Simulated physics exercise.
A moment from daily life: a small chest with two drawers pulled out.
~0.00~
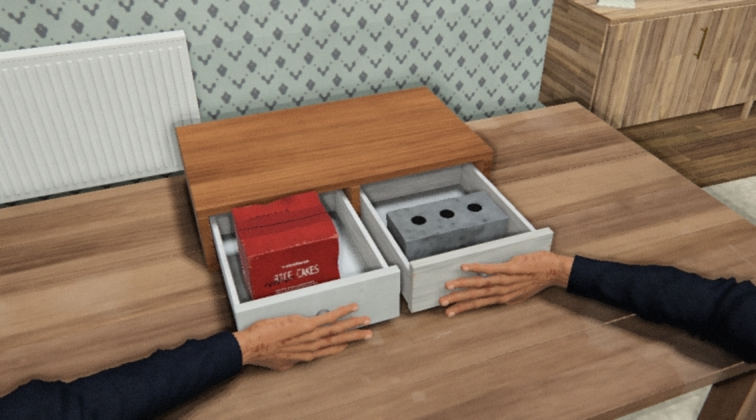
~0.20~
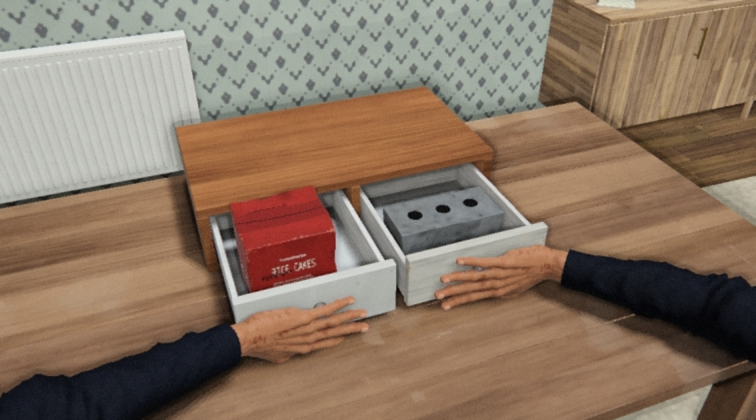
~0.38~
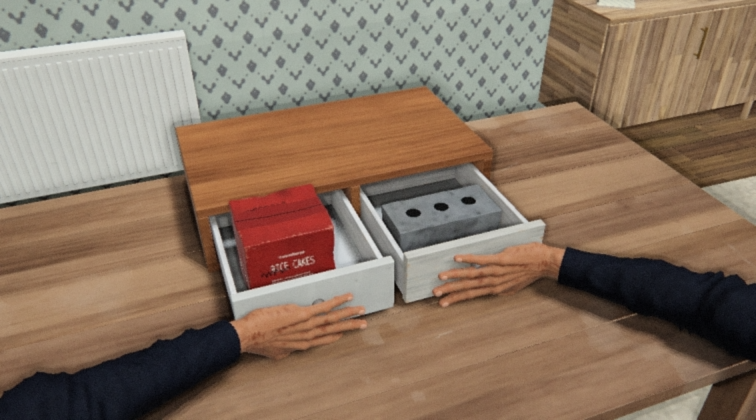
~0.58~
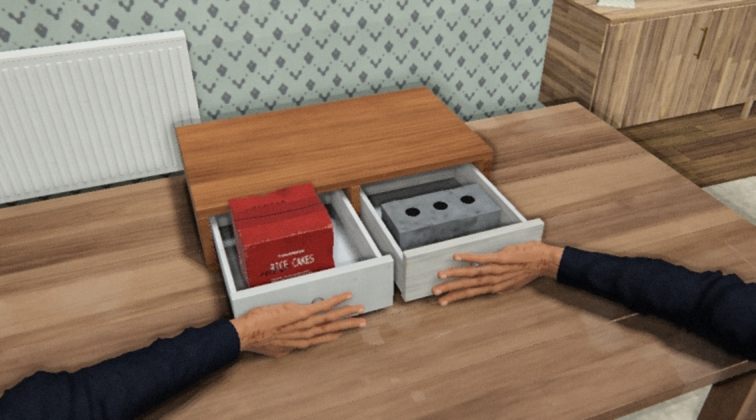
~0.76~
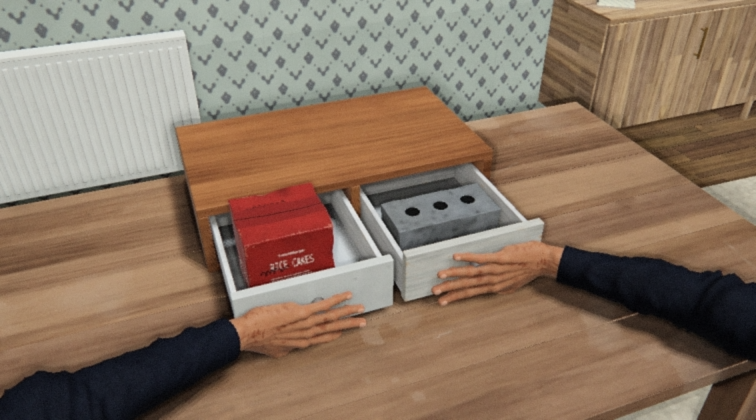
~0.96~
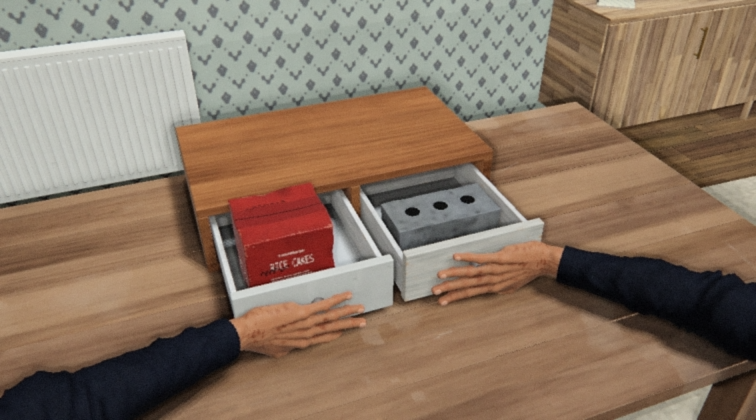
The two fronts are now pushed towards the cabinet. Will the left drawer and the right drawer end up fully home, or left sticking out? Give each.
The left drawer ends up sticking out, the right drawer ends up fully in.
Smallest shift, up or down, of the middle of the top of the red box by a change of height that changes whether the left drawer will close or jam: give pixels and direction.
The switch happens after a shift of some 20 pixels down.
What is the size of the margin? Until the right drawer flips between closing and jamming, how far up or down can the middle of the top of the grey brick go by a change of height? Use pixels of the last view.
An upward move of around 16 pixels.
By 1.36 s, left drawer starting in; right drawer starting in.
When it is over (2.4 s), the left drawer will not close; the right drawer goes all the way in.
